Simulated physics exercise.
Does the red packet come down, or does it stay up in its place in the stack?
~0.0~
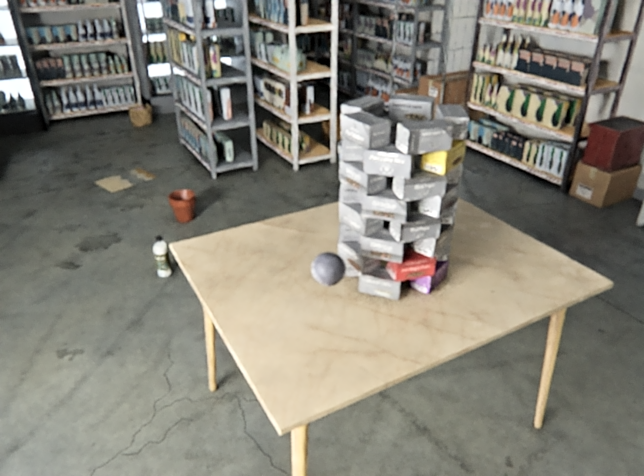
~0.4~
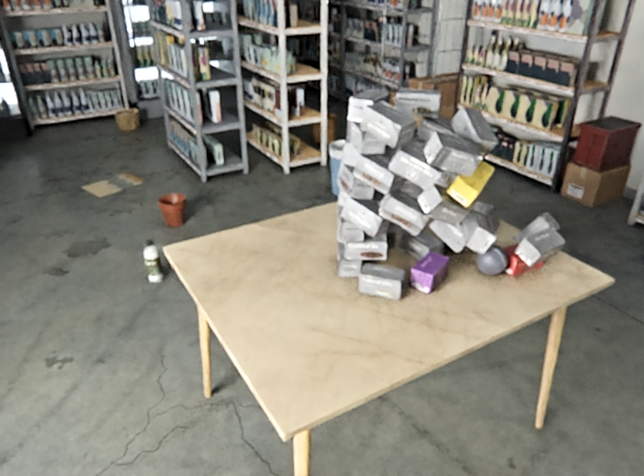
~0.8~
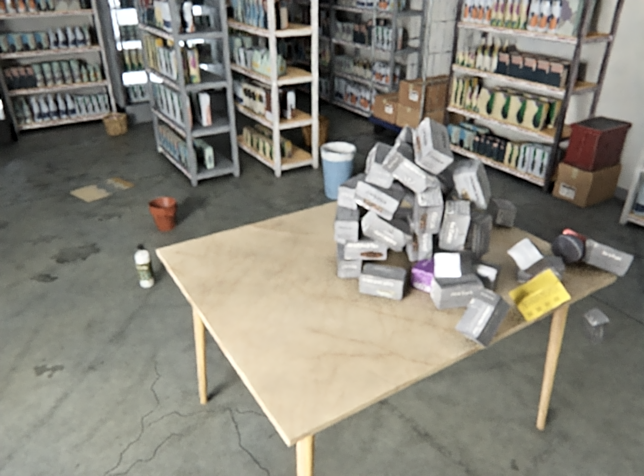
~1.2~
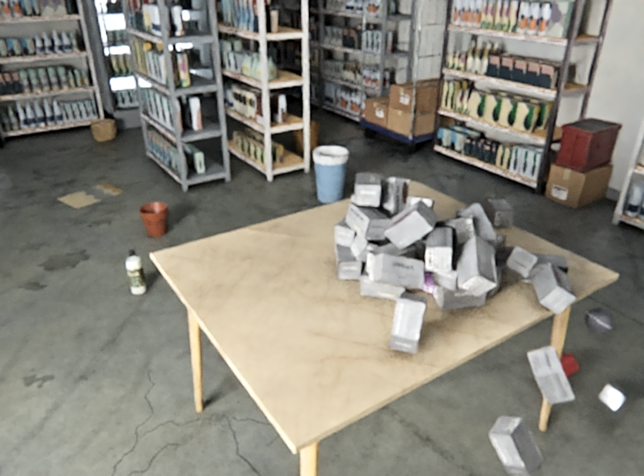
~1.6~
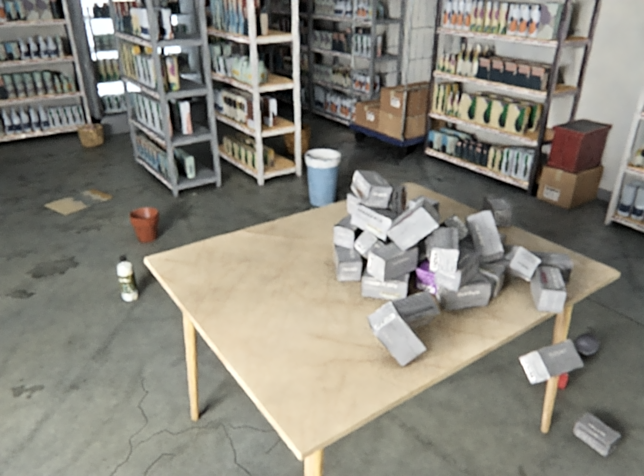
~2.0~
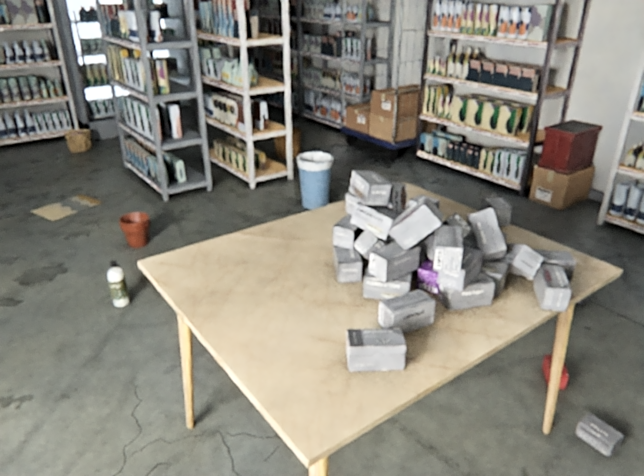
It comes down. It gets knocked out to the right, drops off the table and ends up on the floor near the table leg.
In a shop lined with shelves, a dark ball struck the bottom of a tall ring-shaped stack of packets on a wooden table, and the stack slumped to the right, leaving a jumbled gray heap while several packets dropped to the floor.
